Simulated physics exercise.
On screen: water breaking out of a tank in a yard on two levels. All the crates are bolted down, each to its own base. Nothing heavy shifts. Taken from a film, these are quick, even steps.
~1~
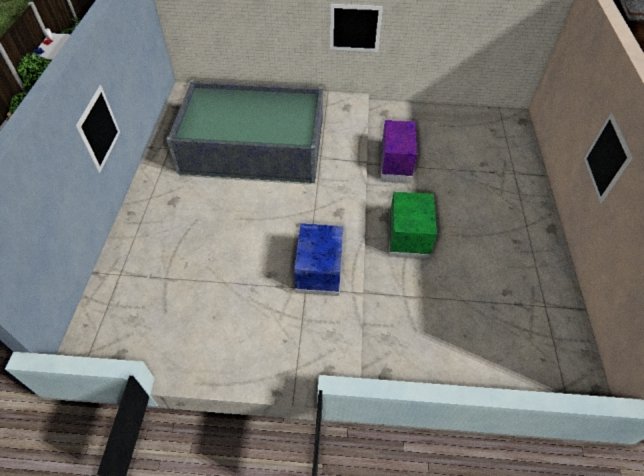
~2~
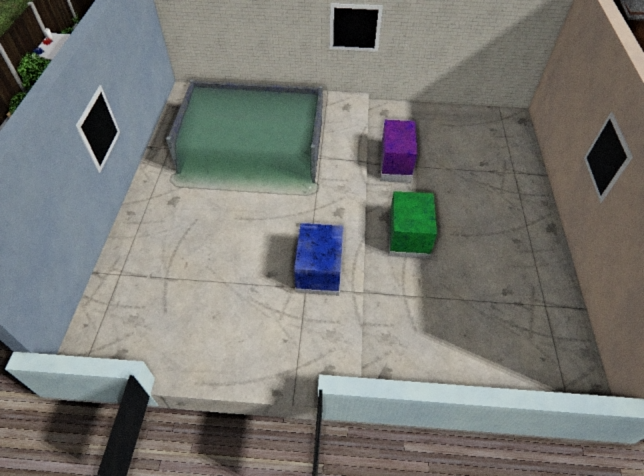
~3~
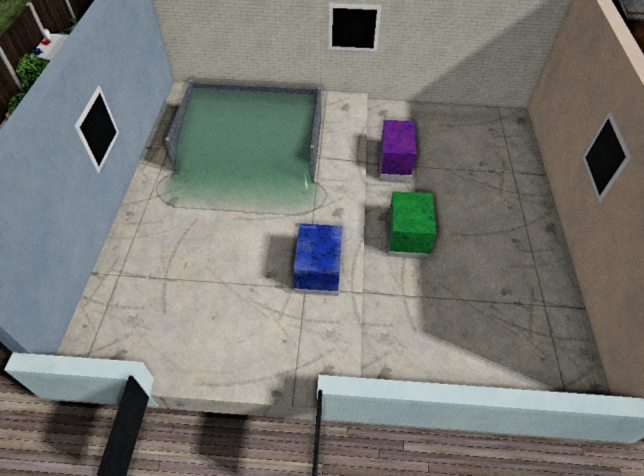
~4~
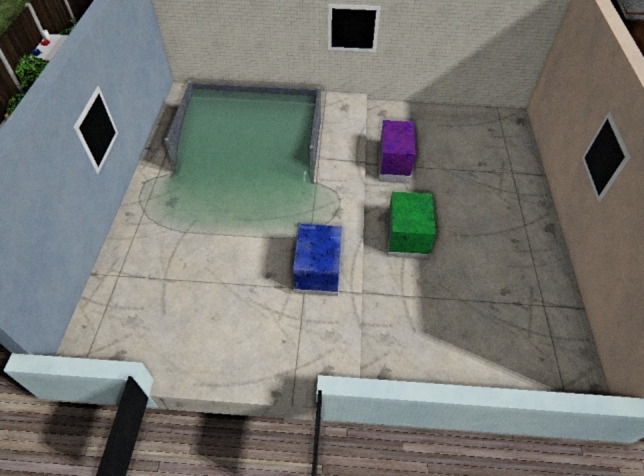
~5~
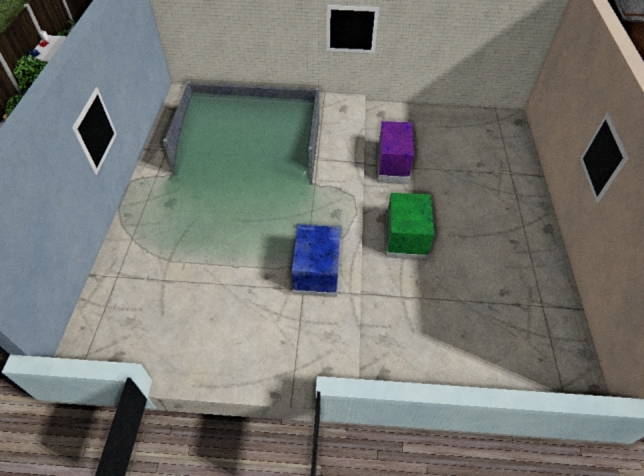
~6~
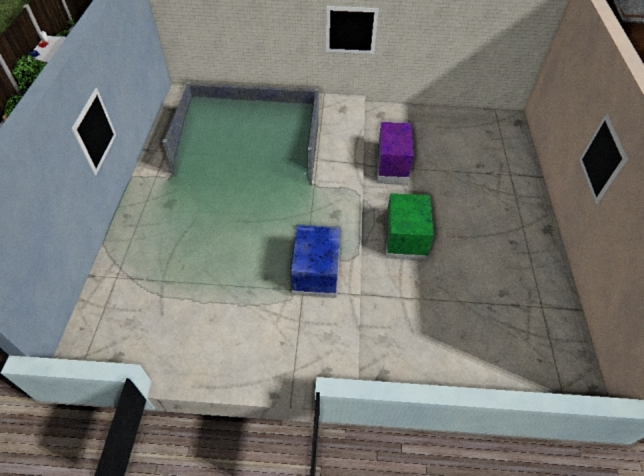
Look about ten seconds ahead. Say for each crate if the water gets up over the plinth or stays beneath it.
At the green crate the water gets over; at the blue crate the water gets over; at the purple crate the water stays beneath.
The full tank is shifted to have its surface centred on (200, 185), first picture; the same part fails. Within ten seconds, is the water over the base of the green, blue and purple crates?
So the green crate crate avoids the flood, the blue crate crate gets swamped, and the purple crate crate avoids the flood as well.
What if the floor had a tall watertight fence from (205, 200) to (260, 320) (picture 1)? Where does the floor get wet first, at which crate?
It's the blue one.
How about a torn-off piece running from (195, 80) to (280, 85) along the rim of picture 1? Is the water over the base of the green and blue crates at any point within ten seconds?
So the green crate remains untouched while the blue crate remains untouched.
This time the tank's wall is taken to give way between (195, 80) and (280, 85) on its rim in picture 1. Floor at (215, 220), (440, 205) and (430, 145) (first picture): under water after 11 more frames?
Spot one spared, spot two spared, spot three inundated.
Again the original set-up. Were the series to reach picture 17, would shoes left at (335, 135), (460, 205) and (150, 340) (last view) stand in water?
Going through them in order, I'd say clear, clear and drenched.
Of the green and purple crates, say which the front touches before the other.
The one in green, then.
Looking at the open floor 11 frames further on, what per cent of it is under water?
Estimate: Some 40 in a hundred.
A moment on, water covers 35 % of the floor; the green crate water round its plinth, the blue crate water round its plinth, the purple crate not reached.
Next, water covers 40 % of the floor; the green crate water round its plinth, the blue crate water round its plinth, the purple crate not reached.
Then, water covers 50 % of the floor; the green crate water round its plinth, the blue crate water round its plinth, the purple crate water round its plinth.
Later, water covers 55 % of the floor; the green crate water round its plinth, the blue crate water round its plinth, the purple crate water round its plinth.
In the end, water covers 80 % of the floor; the green crate was topped, the blue crate was topped, the purple crate stayed above the water.
